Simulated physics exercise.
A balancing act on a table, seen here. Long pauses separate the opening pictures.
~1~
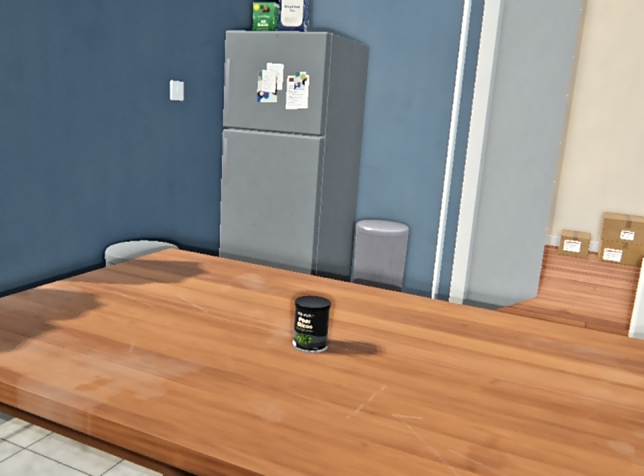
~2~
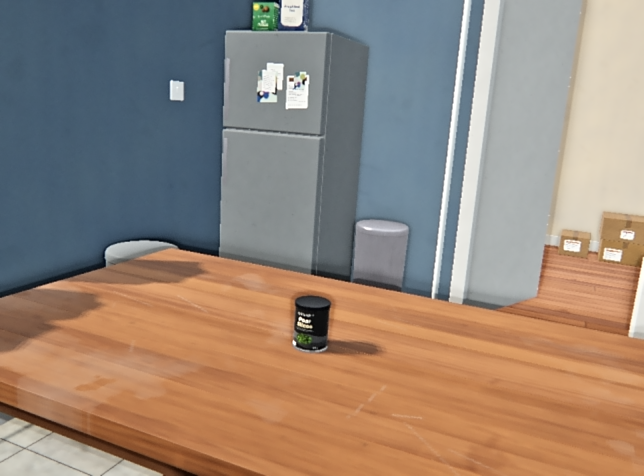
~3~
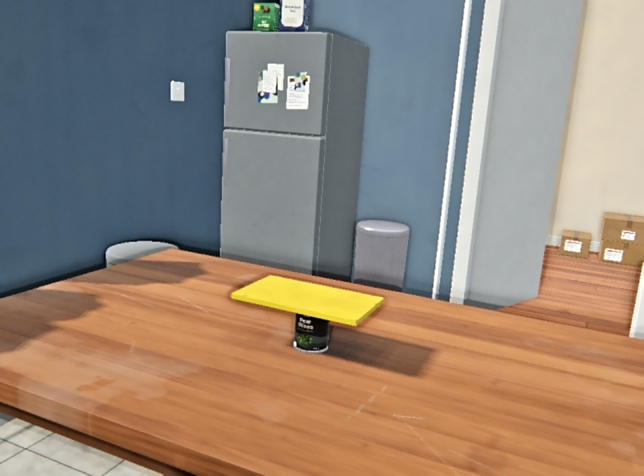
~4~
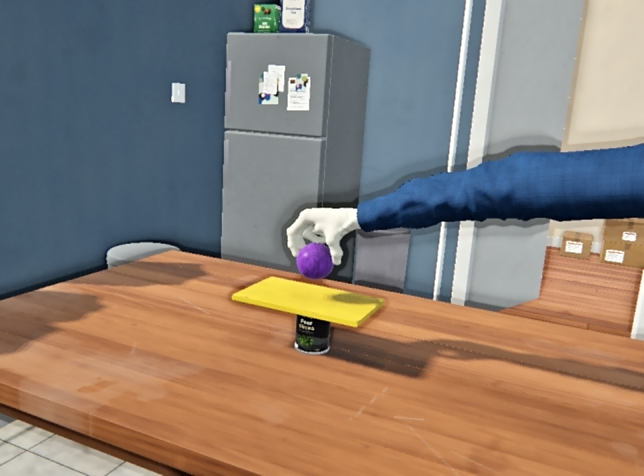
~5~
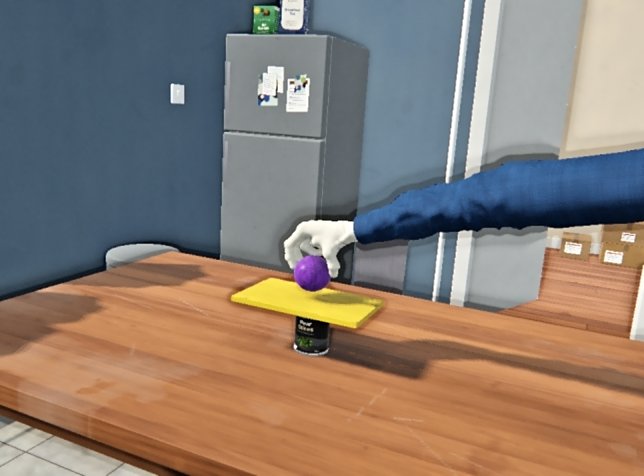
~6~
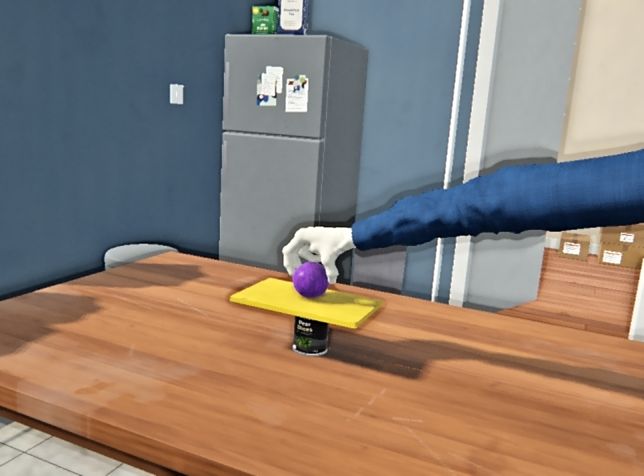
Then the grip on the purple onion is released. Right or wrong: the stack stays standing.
Right.
Then, 0.20 s on from there, no change.
Then, 0.40 s on from there, purple onion resting near (311, 280).
In the end, all 3 unmoved. At the end, from the last picture's camera, purple onion near (311, 280). The stack stays up.
